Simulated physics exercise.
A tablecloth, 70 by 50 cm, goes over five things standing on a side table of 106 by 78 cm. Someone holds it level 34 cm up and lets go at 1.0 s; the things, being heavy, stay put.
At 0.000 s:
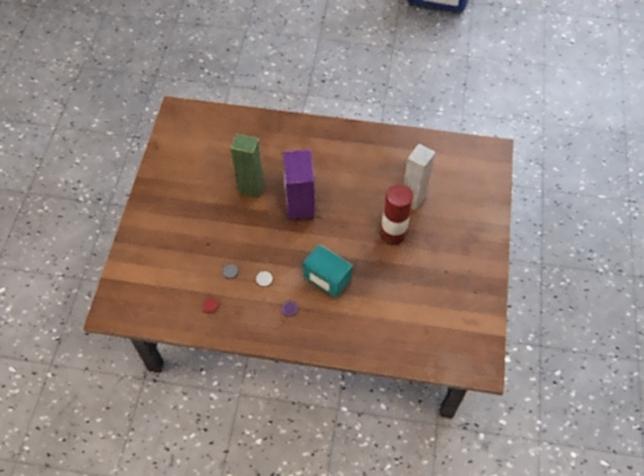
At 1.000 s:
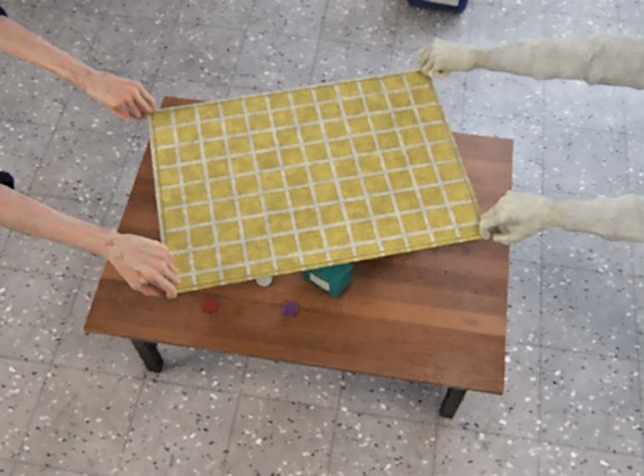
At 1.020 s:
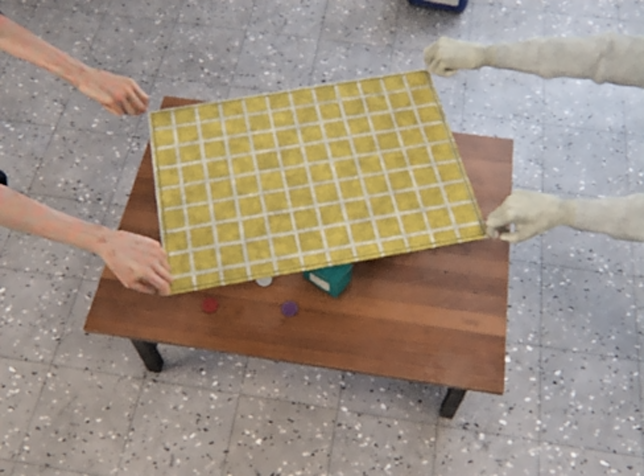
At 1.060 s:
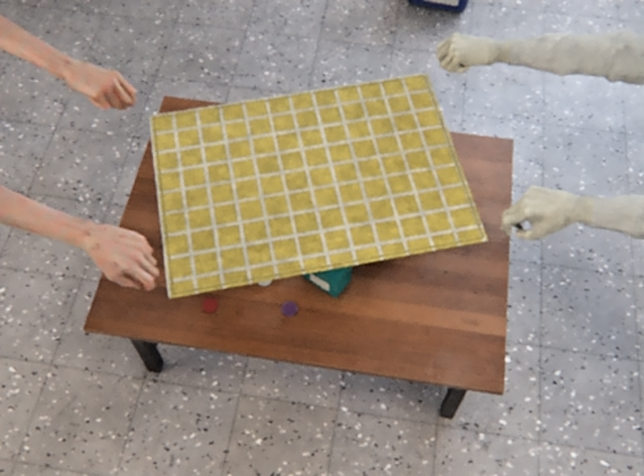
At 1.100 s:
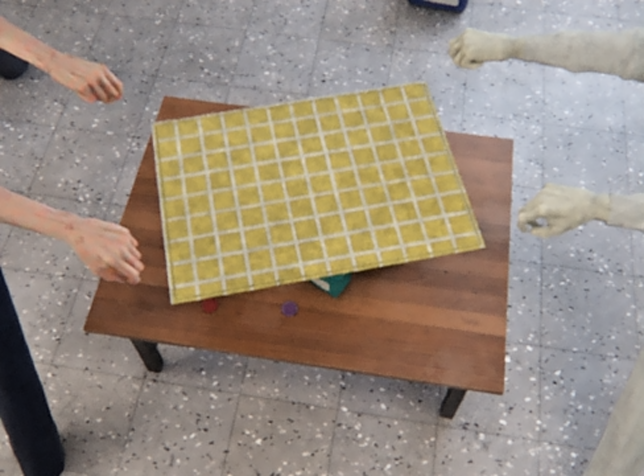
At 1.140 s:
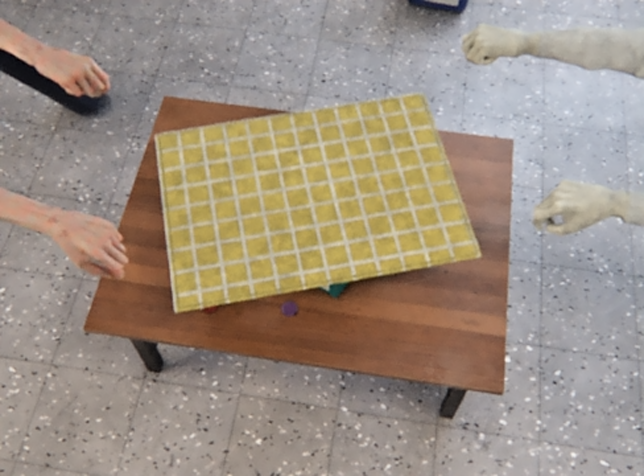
On a wooden side table stand blocks, a purple carton, a red canister and a teal box beside small flat pieces; two pairs of hands hold a yellow checked cloth level above them, then release it and draw back as it lowers.
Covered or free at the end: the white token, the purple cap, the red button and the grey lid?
One by one: White token: Concealed; purple cap: Concealed; red button: Concealed; grey lid: Concealed.
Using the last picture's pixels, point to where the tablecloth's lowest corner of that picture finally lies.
Looks like it ends up close to (198, 337).
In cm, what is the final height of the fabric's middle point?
The centre point rests around 9 cm up.
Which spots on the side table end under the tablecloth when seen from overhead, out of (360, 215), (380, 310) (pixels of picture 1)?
The first vanishes under it; the second remains in the open.
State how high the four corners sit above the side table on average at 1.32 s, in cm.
I'd guess the corners are around 4 cm high then.
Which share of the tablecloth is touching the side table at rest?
At rest, about 15 percent of it.
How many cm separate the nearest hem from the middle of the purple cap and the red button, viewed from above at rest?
6 cm and 3 cm, roughly.
At 1.3 s, 15 % of it is down, spanning 63 by 55 cm, above grey lid, purple cap, red button, white token.
At 1.5 s, 15 % of it is down, spanning 62 by 64 cm, above grey lid, purple cap, red button, white token.
At 1.7 s, 15 % of it is down, spanning 63 by 61 cm, above grey lid, purple cap, red button, white token.
At 1.9 s, 15 % of it is down, spanning 63 by 62 cm, above grey lid, purple cap, red button, white token.
At 2.7 s, 15 % of it is down, spanning 63 by 62 cm, above grey lid, purple cap, red button, white token.
